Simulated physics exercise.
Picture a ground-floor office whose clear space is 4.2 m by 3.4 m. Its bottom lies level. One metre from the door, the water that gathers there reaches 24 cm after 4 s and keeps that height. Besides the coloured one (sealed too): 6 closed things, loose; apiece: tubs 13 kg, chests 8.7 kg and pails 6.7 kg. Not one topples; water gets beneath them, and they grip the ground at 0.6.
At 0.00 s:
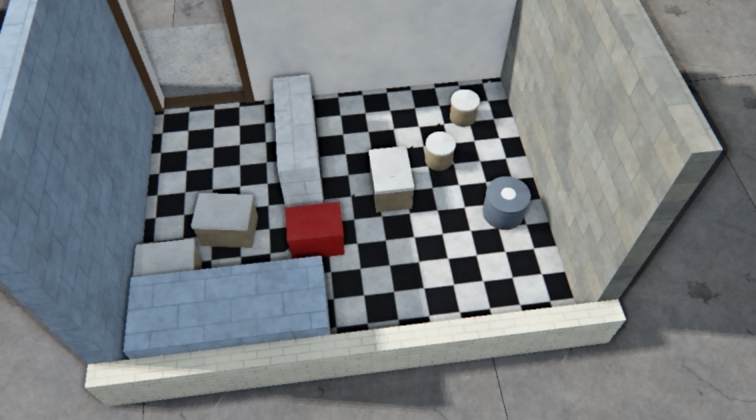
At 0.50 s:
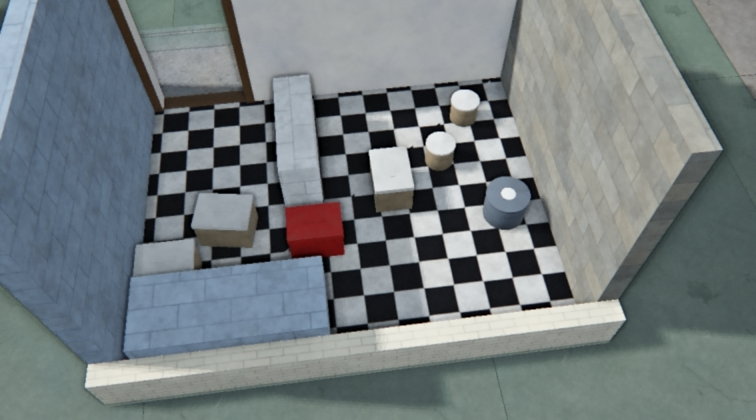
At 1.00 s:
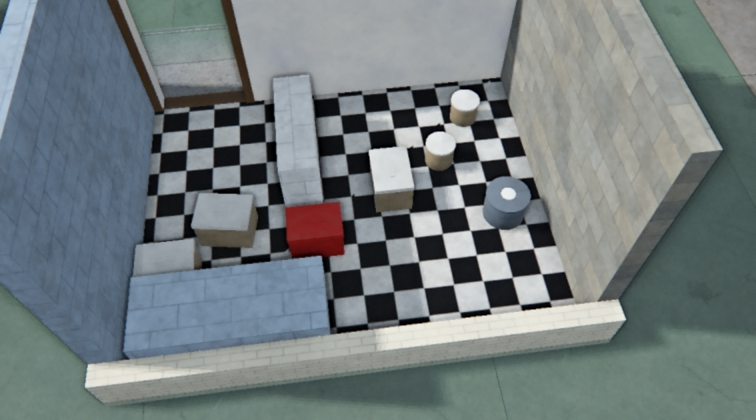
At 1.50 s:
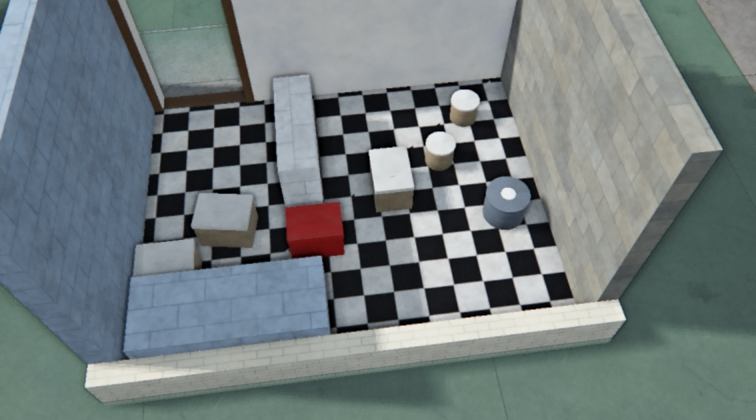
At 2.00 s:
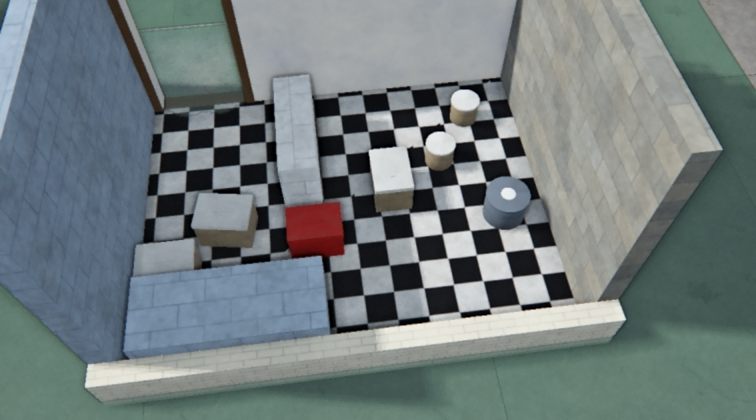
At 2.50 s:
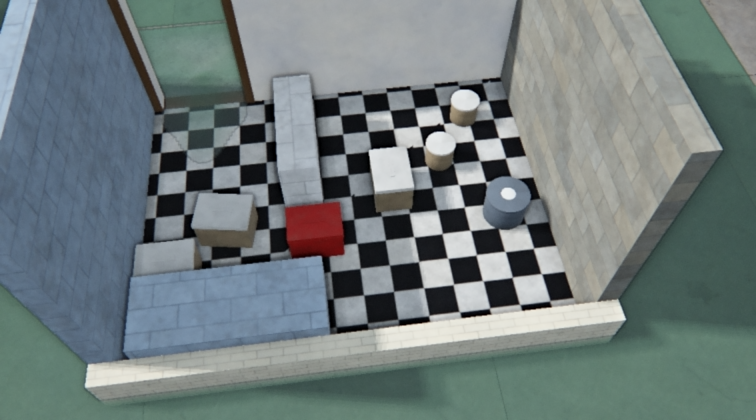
A black-and-white checkered floor fills a small, roofless office, seen from high above by a still camera. A red chest sits left of centre near blue-grey block partitions, with pale chests around it, two cream pails and a blue-grey one to the right, and a doorway at upper left. Greenish water covers the grey ground outside, then a thin sheet spreads in through the doorway, while every object stays put.
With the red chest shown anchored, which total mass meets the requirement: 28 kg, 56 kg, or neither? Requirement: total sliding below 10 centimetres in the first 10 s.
Result: Heavy ballast required.
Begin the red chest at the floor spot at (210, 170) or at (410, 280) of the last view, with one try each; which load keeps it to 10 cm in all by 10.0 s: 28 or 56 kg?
Well, first only the heavy mass succeeds, and next the light mass is sufficient.
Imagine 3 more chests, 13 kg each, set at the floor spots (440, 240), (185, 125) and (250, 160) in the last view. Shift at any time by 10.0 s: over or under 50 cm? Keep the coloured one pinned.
Spot one stays inside, spot two crosses the limit, spot three crosses the limit.
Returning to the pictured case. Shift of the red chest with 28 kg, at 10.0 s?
It would be some 60 cm from its spot.
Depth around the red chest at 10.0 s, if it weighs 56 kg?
Around 12 cm.
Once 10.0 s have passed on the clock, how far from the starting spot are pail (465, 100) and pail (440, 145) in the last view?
0 cm and 0 cm respectively.
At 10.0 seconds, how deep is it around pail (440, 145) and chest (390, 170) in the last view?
Some 3 cm at the first, some 4 cm at the second.
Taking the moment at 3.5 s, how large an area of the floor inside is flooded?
Some 2.5 m2.
After 3.5 s the red chest would be 0 cm from its start with 28 kg and 0 cm from its start with 56 kg; 0 cm of water round it then.
After 4.5 s the red chest would be 0 cm from its start with 28 kg and 0 cm from its start with 56 kg; 2 cm of water round it then.
After 7.0 s the red chest would be 14 cm from its start with 28 kg and 0 cm from its start with 56 kg; 10 cm of water round it then.
After 10.0 s the red chest would be 63 cm from its start with 28 kg and 0 cm from its start with 56 kg; 12 cm of water round it then.
